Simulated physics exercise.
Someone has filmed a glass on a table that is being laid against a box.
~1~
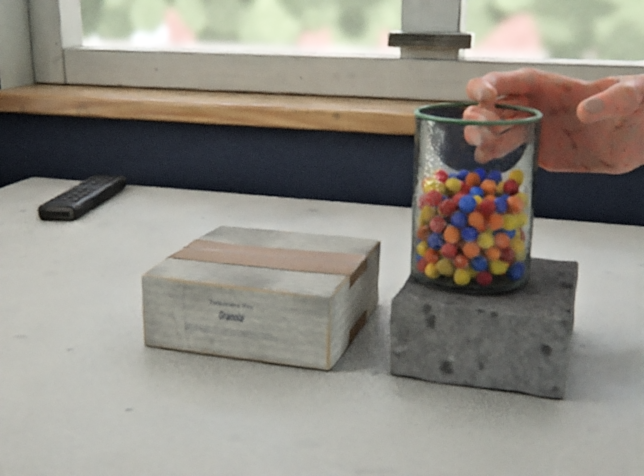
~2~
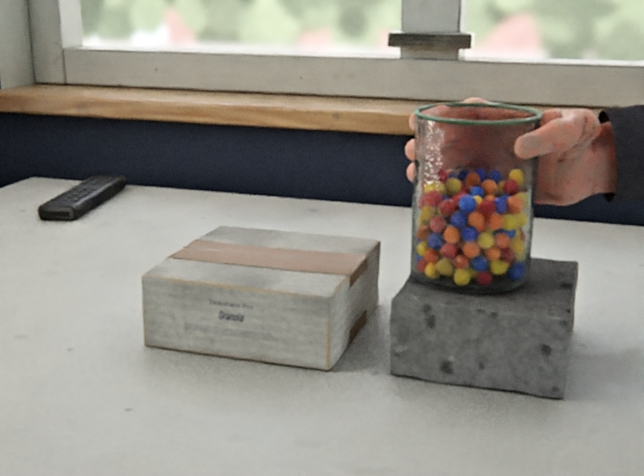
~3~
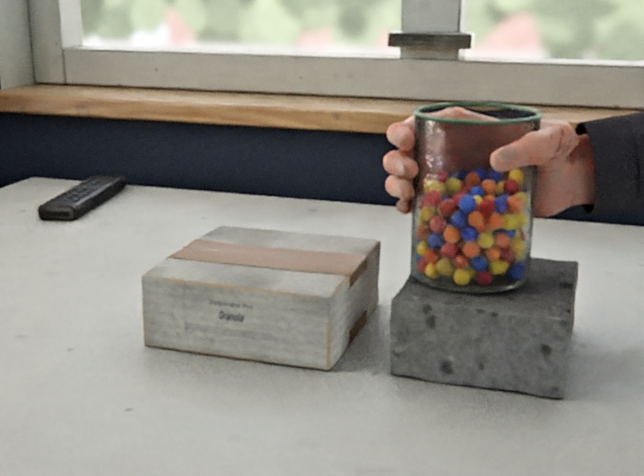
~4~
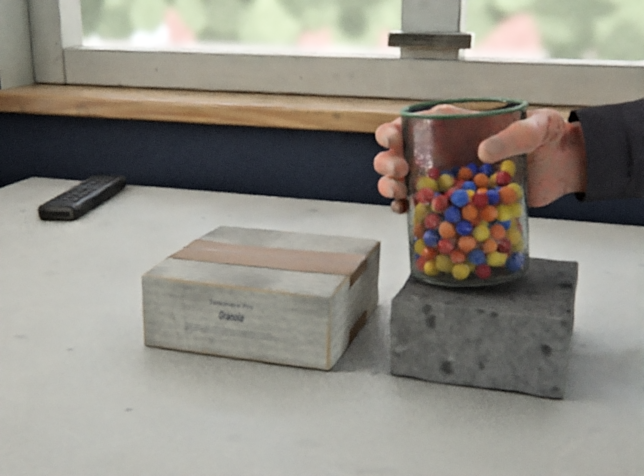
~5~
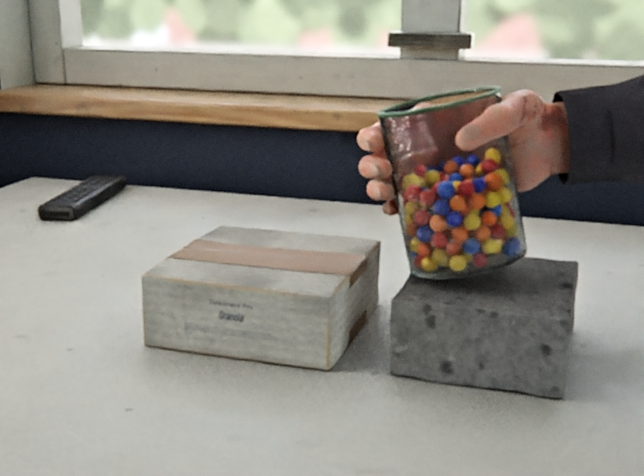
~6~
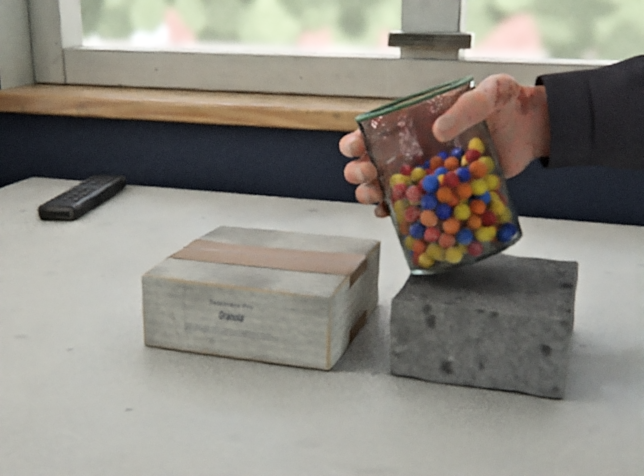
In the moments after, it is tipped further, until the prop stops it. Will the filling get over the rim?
What is in the glass runs out, at least in part.
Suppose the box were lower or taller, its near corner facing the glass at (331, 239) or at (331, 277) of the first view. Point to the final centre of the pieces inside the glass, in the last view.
Around (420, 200) in the first try, (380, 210) in the second.
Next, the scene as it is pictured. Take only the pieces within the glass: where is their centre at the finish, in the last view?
Around (350, 238).
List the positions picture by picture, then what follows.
In the first picture, glass near (473, 194), half full of round plastic beads; box near (268, 290), its top about level with the glass's foot.
In the second picture, glass near (473, 194), upright; rim near (418, 111); top of the contents near (468, 197).
In the third picture, glass near (473, 194), upright; rim near (418, 111); box near (268, 290).
In the fourth picture, glass near (466, 189), leaning 5°; rim near (404, 110); top of the contents near (469, 191).
In the fifth picture, glass near (453, 181), leaning 13°; rim near (382, 112); box near (268, 290).
In the sixth picture, glass near (440, 175), leaning 21°; rim near (360, 117); box near (268, 290), its top about level with the glass's foot.
Then, 0.42 s on from there, the glass leans 40°; everything is still inside.
Then, 0.96 s on from there, the glass leans 63°; everything is still inside.
Then, 1.53 s on from there, the glass leans 88°; everything is still inside.
In the end, the glass rests on the box at 91°; near a third of the round plastic beads out of it.
